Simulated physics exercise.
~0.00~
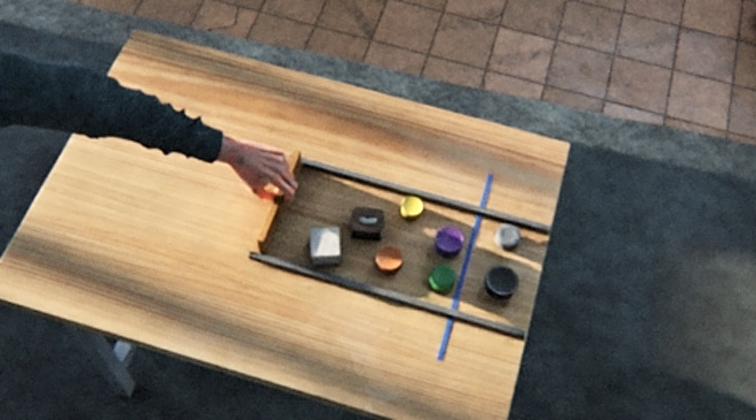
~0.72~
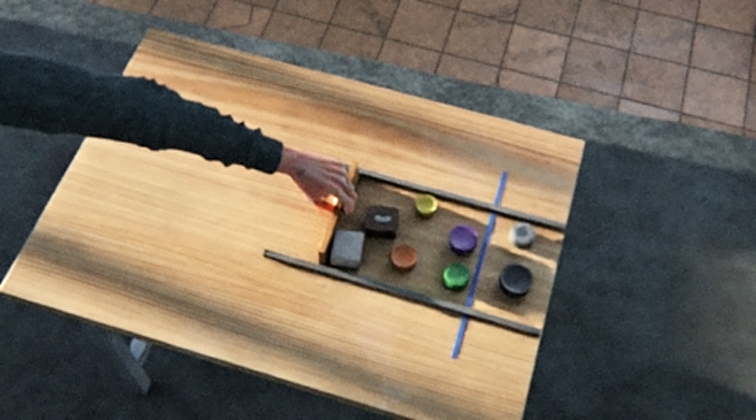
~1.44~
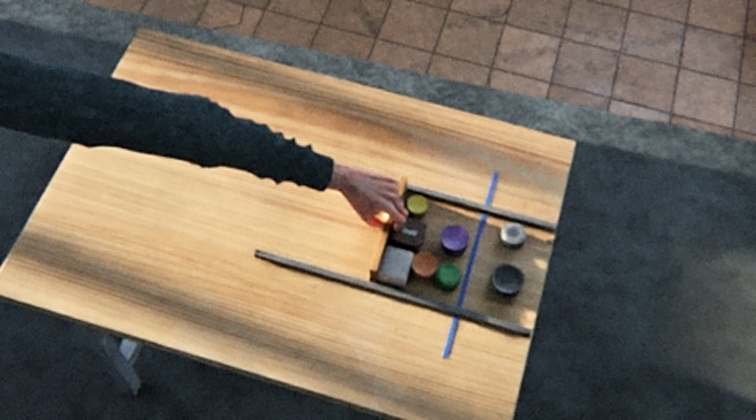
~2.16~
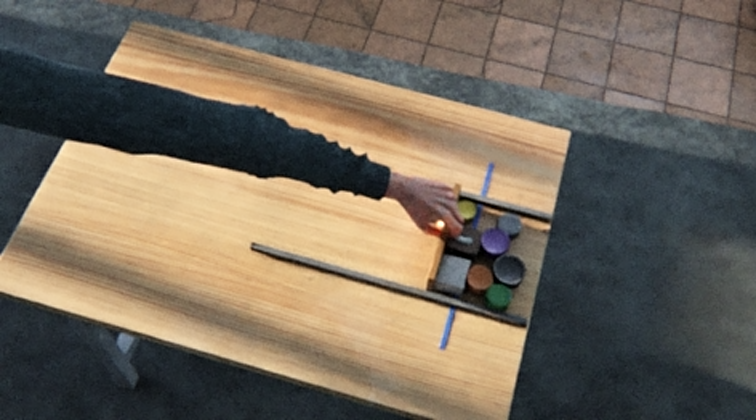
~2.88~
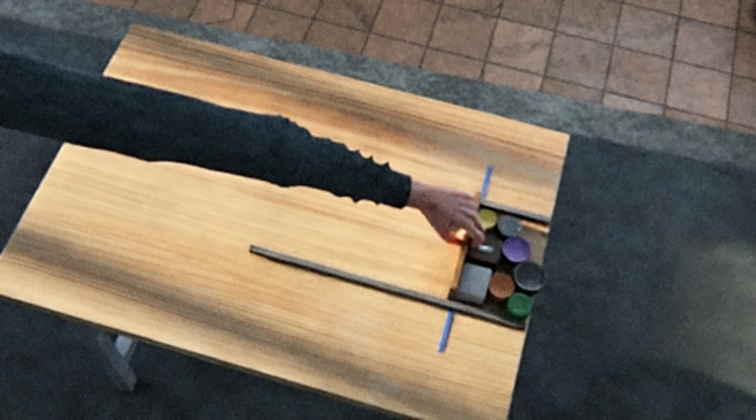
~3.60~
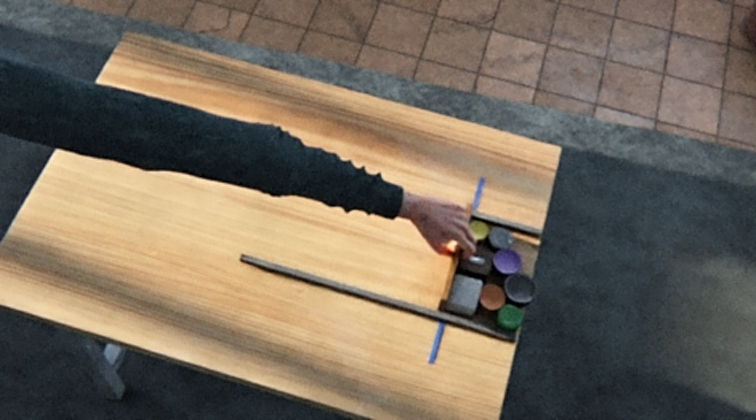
We see a hand slide an upright board rightward between two dark rails on a wooden table, gathering a white block, a dark case and several coloured round pieces and pushing them past a blue tape strip, where they end bunched near the table's edge with none fallen.
